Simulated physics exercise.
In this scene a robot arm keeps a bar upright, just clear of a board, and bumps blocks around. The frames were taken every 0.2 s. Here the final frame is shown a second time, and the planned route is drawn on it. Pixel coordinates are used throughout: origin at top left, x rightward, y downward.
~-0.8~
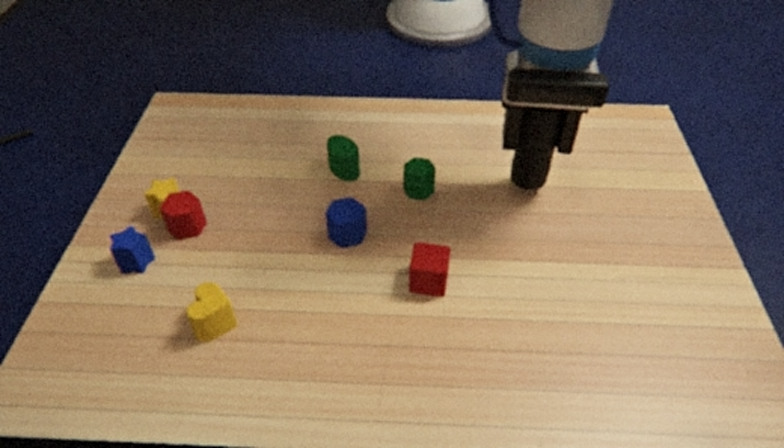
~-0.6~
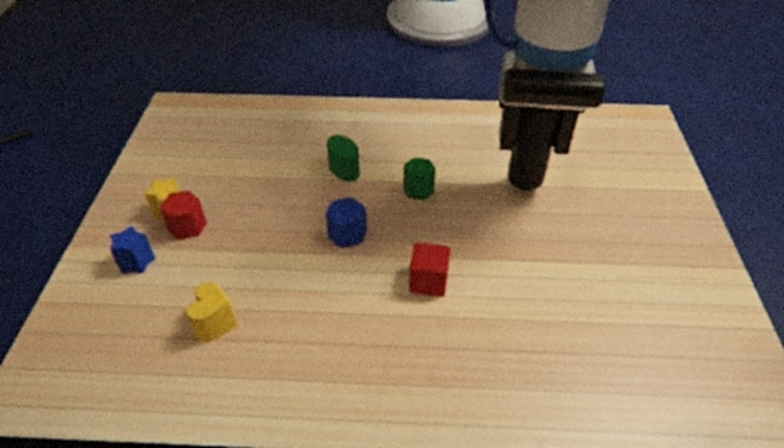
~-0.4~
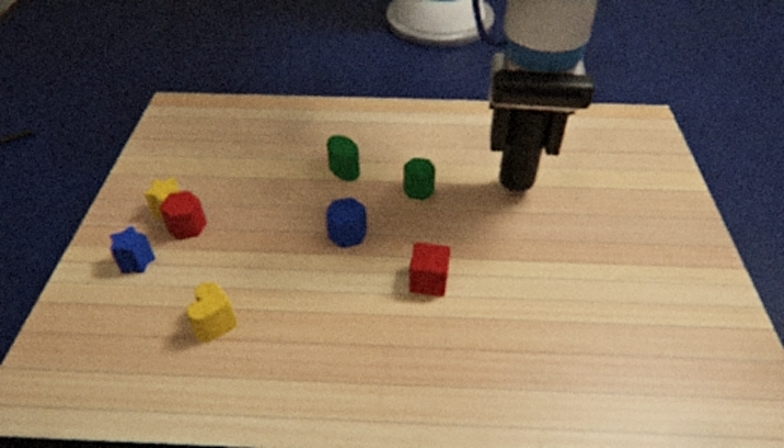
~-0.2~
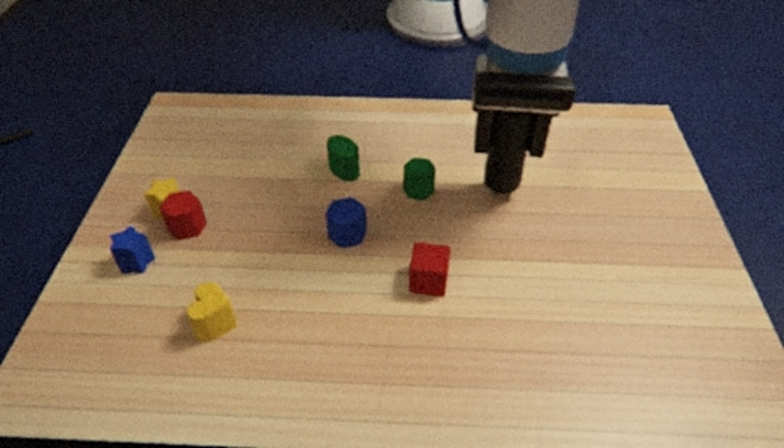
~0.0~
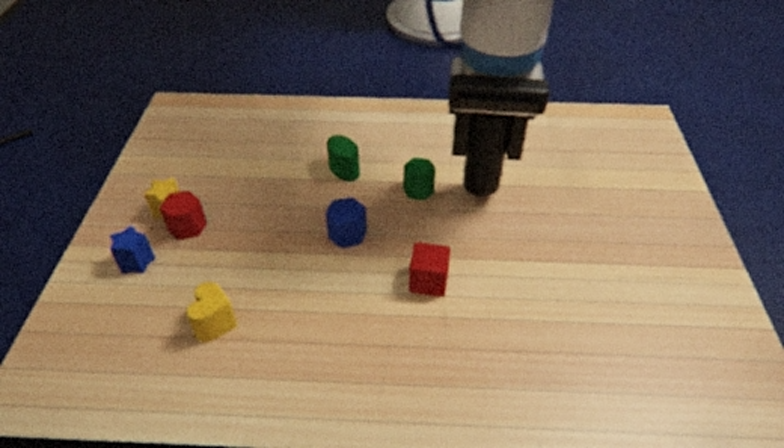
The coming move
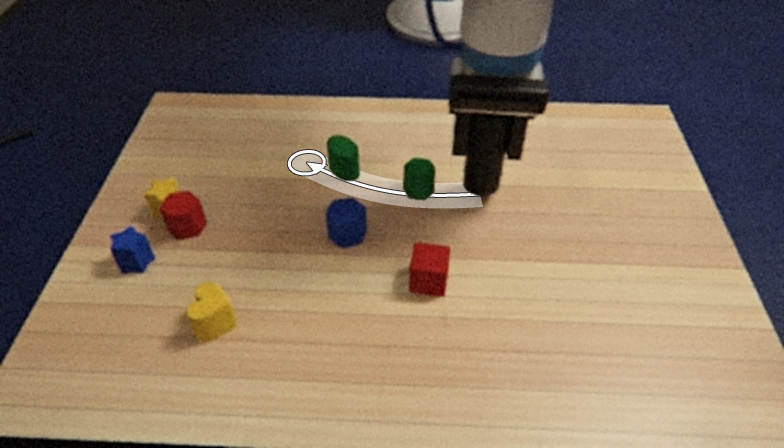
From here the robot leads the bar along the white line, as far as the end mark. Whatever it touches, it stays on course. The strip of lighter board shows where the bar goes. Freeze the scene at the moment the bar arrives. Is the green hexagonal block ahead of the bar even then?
I'd say yes.
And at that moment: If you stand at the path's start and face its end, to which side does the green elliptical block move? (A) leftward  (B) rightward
B
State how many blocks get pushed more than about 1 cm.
It's going to be two.
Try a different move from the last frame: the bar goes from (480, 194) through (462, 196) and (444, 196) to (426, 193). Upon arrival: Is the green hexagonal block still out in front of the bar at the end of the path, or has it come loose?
Carried ahead at the end.
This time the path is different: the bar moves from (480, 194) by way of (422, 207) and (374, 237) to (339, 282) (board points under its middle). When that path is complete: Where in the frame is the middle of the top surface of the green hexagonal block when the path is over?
The middle of the upper face of the green hexagonal block will lie at about (397, 165) in the picture.
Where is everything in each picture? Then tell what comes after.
In the first picture, bar tip at (528, 179); block tops, green elliptical block at (343, 145); blue hexagonal block at (346, 210); green hexagonal block at (420, 166).
In the second picture, bar at (525, 179); blocks unchanged.
In the third picture, bar at (517, 180); blocks unchanged.
In the fourth picture, bar at (502, 182); blocks unchanged.
In the fifth picture, bar at (481, 185); green elliptical block at (343, 145); blue hexagonal block at (346, 210); green hexagonal block at (420, 166).
Path on the board, from (480, 194) via (417, 195) and (357, 183), ending at (307, 163).
On the path given first. One third of the way, bar at (416, 185); green hexagonal block at (384, 161), turned 25° clockwise.
Two thirds of the way, bar at (355, 174); green elliptical block at (313, 130), turned 35° clockwise; green hexagonal block at (329, 147), turned 55° clockwise.
At the end, bar at (306, 153); green elliptical block at (291, 113), turned 135° clockwise; blue hexagonal block in place; green hexagonal block at (278, 129), turned 45° clockwise.
